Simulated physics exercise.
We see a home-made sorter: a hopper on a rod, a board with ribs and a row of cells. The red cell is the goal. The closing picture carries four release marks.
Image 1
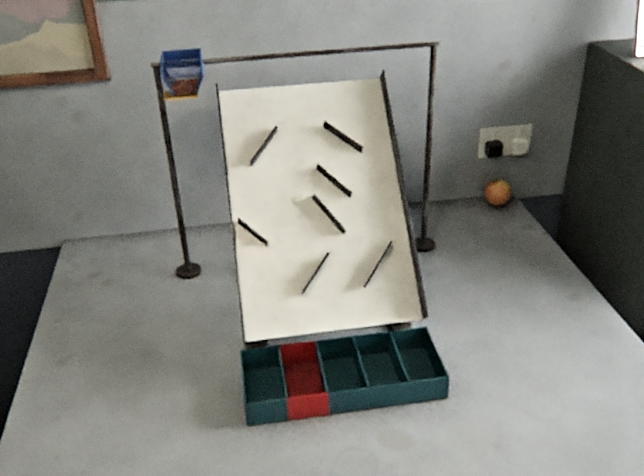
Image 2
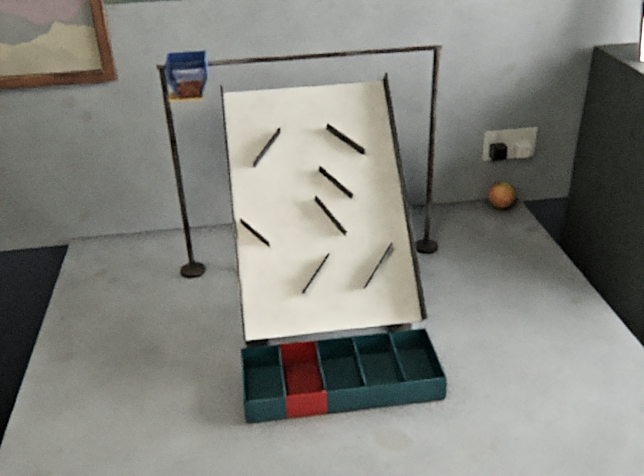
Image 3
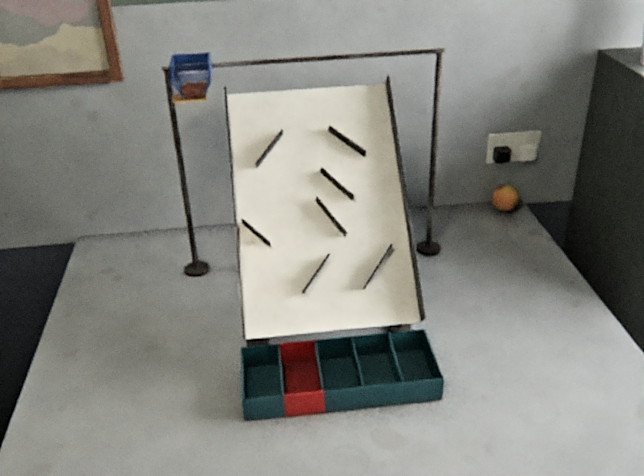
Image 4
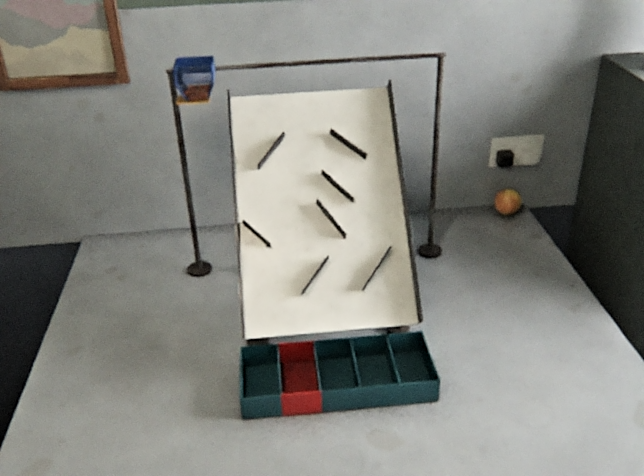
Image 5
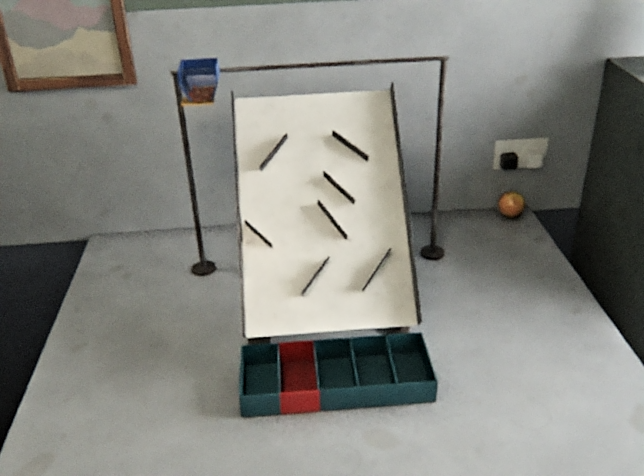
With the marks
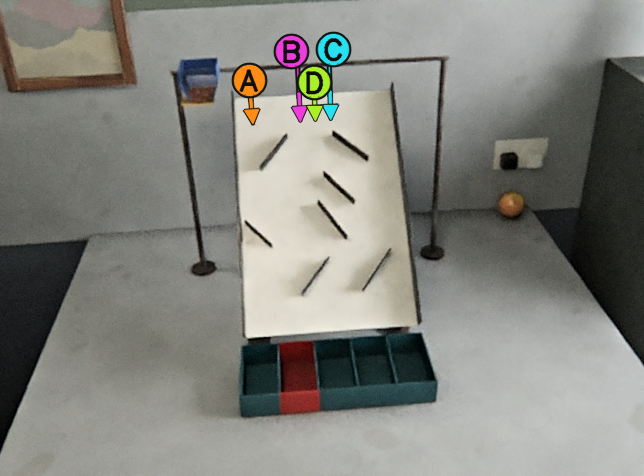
A tilted white board with dark ribs stands above colored cells as the view shifts slightly.
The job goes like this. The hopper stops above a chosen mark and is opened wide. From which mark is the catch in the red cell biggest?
Choose A.
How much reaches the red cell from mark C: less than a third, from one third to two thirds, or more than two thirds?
Less than a third.
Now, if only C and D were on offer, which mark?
Mark D.
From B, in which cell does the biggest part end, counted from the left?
It is the first one.
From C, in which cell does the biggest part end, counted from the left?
The fifth.
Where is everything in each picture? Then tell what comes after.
In the first picture, hopper near (185, 85), clay pellets, door shut.
In the second picture, ribs (254, 163) to (280, 128), (327, 124) to (365, 150), (320, 166) to (353, 195).
In the third picture, ribs (242, 219) to (270, 243), (316, 197) to (347, 233), (303, 291) to (329, 254).
In the fourth picture, ribs (364, 288) to (391, 246).
In the fifth picture, red cell near (300, 401), number 2 of 5 from the left.
On the marked copy, mark A meets the board at (252, 118); mark B meets the board at (300, 116); mark C meets the board at (330, 114); mark D meets the board at (315, 115).
For mark A, close to two thirds in the red cell, close to a third in other cells.
For mark B, close to a quarter in the red cell, close to two thirds in other cells, a small share outside the box.
For mark C, a small share in the red cell, the bulk in other cells, only a few outside the box.
For mark D, close to a quarter in the red cell, the bulk in other cells, only a few outside the box.
